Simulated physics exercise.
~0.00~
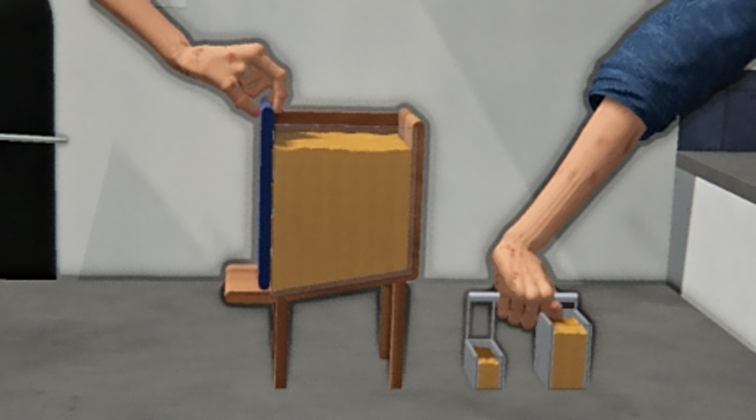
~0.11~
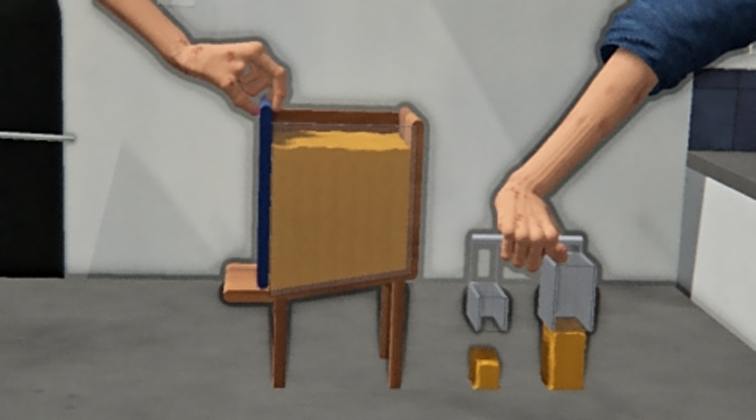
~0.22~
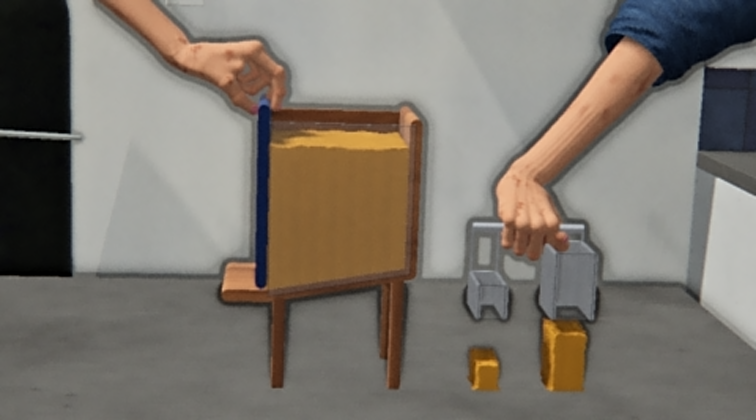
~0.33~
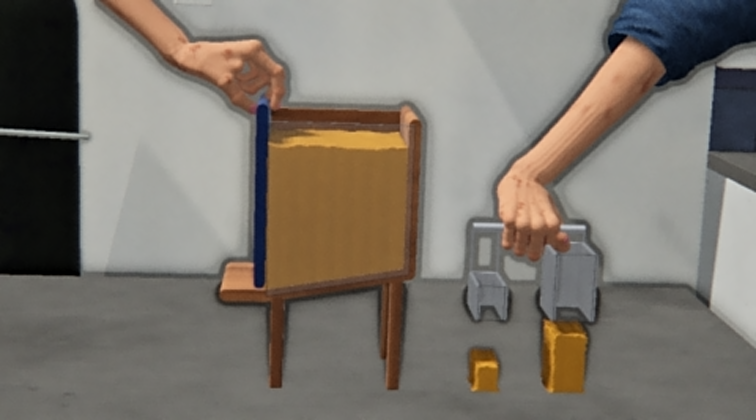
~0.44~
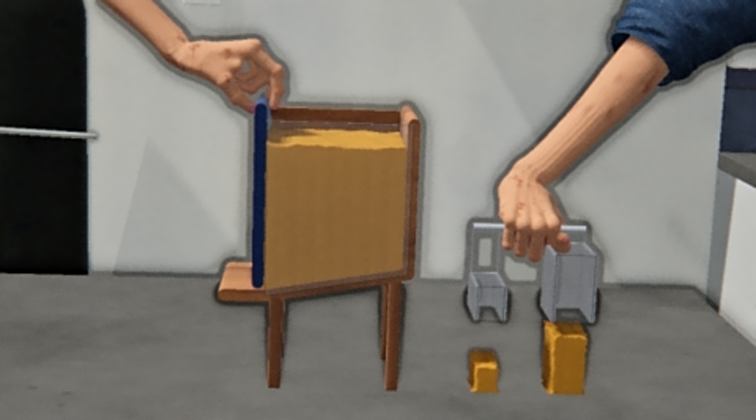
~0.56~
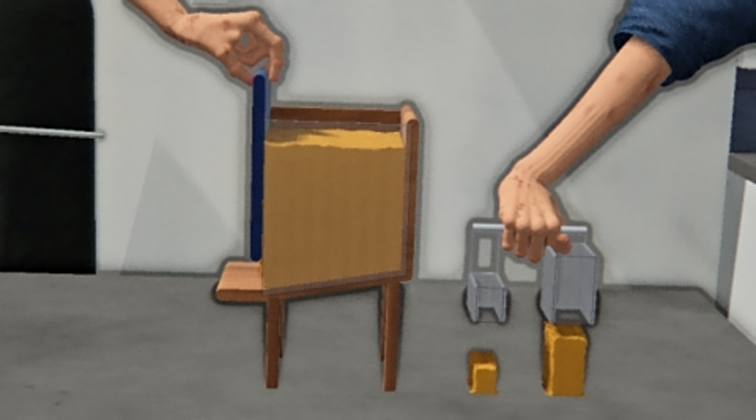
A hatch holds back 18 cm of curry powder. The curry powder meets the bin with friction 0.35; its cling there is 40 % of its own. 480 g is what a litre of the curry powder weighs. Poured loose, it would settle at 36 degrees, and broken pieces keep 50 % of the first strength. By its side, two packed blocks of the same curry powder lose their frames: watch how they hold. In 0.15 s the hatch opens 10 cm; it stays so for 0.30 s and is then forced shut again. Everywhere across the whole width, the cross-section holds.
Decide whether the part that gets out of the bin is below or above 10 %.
The outcome lies beneath 10 %.
After 0.68 s, the hatch is 10 cm open and 0 % is out.
After 0.82 s, the hatch is 10 cm open and 0 % is out.
After 0.97 s, the hatch is 9.8 cm open and 0 % is out.
After 1.11 s, the hatch is 2.7 cm open and 0 % is out.
After 1.37 s, the hatch is shut and 1 % is out.
